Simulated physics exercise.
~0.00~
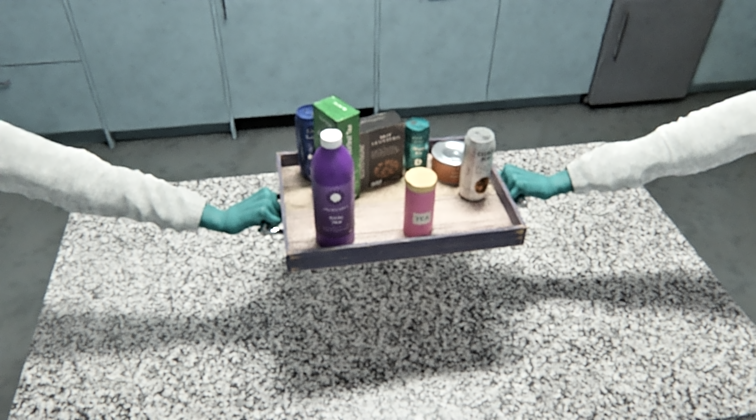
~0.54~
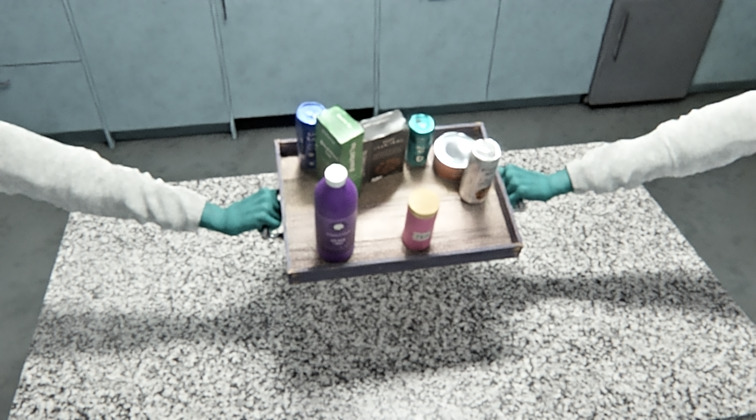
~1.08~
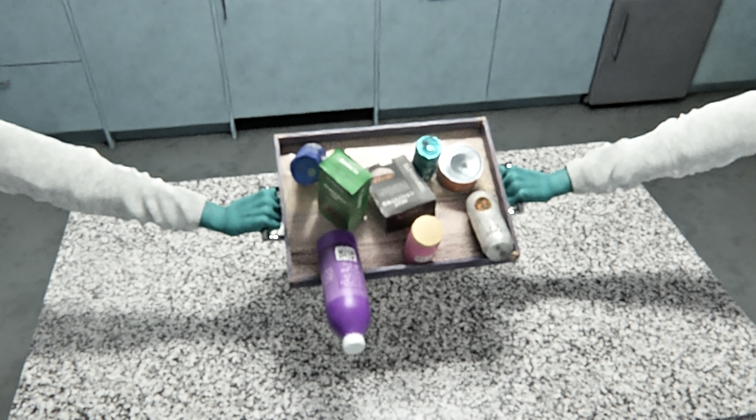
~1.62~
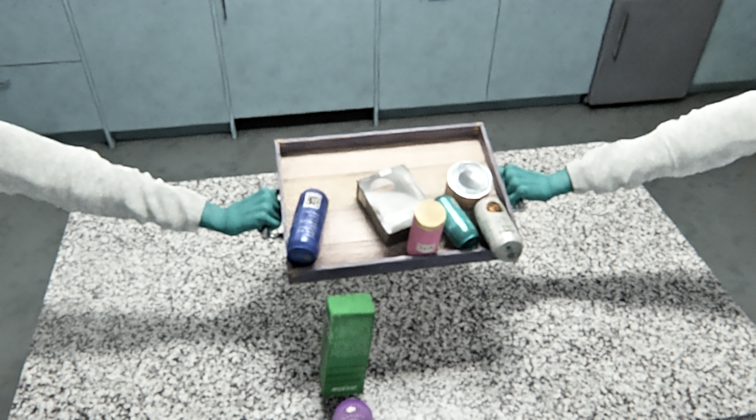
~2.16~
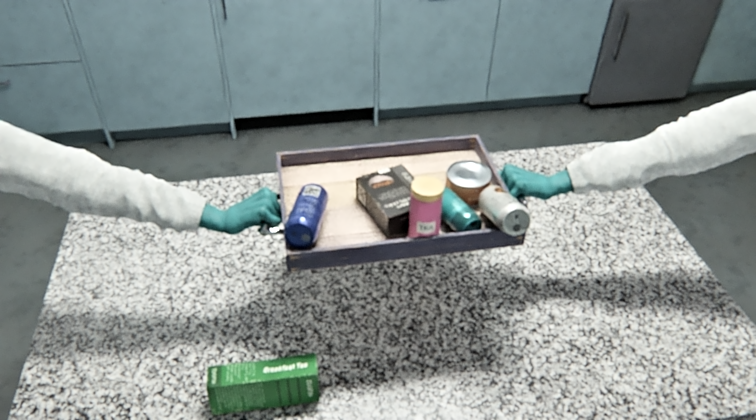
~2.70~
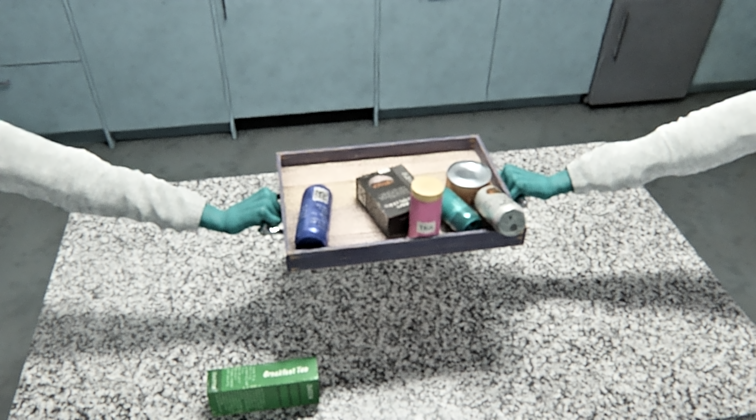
A shallow wooden tray, held at its sides by two teal-gloved hands, hovers over a speckled counter before pale blue cabinets, seen from above. A purple bottle and pink jar stand in front, with a blue can, green carton, black packet, turquoise can, orange tub and white can around them. The near edge dips, and the purple bottle topples over the rim, followed by the green carton. The blue, white and turquoise cans and black packet tip over. The tray levels, leaving the carton lying on the counter, the bottle out of sight and the pink jar upright.
